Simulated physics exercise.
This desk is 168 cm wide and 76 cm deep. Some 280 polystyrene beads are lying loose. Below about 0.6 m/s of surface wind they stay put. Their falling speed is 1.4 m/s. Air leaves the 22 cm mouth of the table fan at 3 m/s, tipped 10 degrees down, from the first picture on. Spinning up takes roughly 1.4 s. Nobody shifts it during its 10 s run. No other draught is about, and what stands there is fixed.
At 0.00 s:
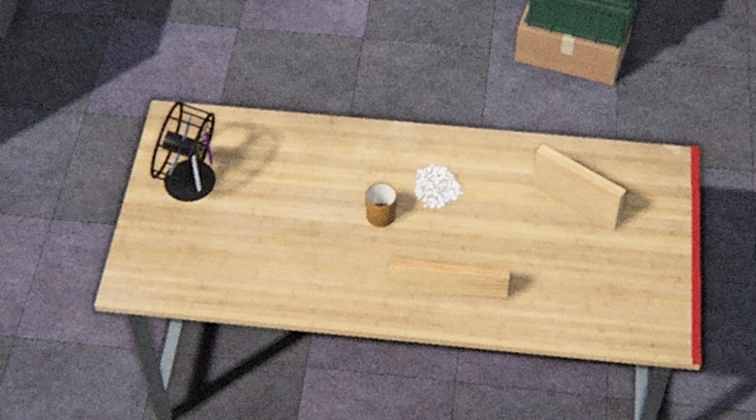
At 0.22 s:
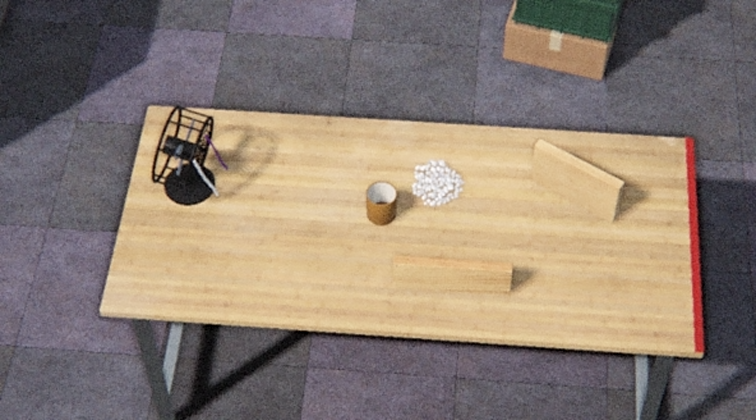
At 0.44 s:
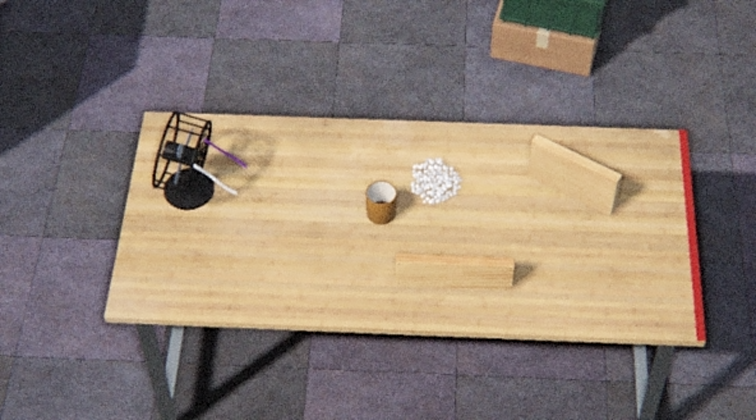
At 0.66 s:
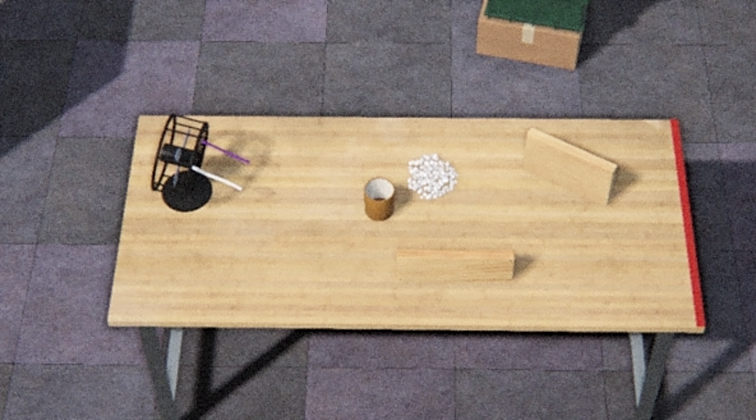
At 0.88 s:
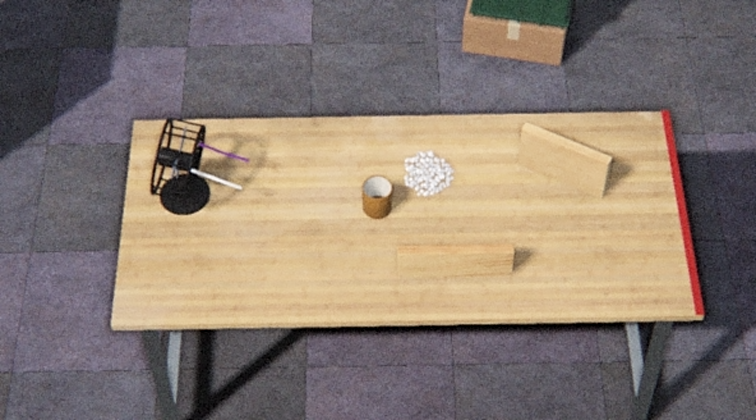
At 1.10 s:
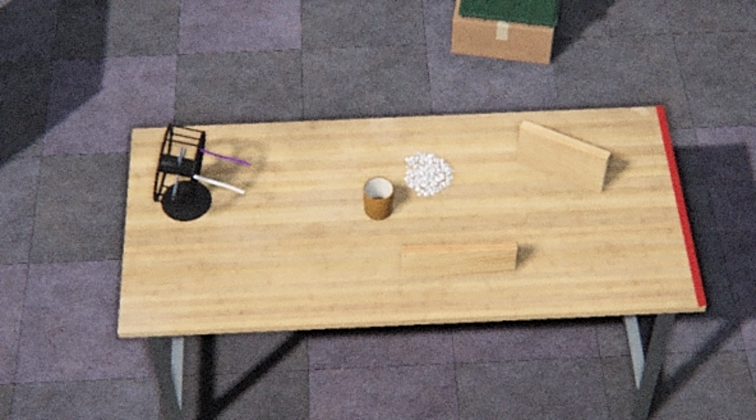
The clip opens on a wooden desk with a black table fan at left, a mug, loose white beads and wooden boards, as the view slowly shifts. A purple and a white streamer lift from the fan and stretch out to the right, staying extended while the beads show barely any movement.
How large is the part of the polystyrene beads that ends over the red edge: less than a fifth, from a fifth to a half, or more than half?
The share over the red edge is between a fifth and a half.
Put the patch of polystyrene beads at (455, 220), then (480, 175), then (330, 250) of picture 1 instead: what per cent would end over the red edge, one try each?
In that order: 70 %, 20 %, 3 %.
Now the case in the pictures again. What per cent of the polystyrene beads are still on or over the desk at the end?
About 2 %.
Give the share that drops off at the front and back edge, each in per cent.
Roughly 0 % front, 60 % back.
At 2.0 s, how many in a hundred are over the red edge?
Near 0 %.
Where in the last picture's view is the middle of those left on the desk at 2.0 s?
Near (464, 176).
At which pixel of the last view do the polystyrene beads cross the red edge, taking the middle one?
Around (685, 208).
After 2.0 s, 78 % are on the move or not yet settled, 0 % are over the red edge; the middle of those still in play is near (464, 176).
After 3.2 s, 32 % are on the move or not yet settled, 15 % are over the red edge; the middle of those still in play is near (519, 200).
After 5.5 s, 7 % are on the move or not yet settled, 31 % are over the red edge.
After 10.0 s, at the end, 34 % are over the red edge.
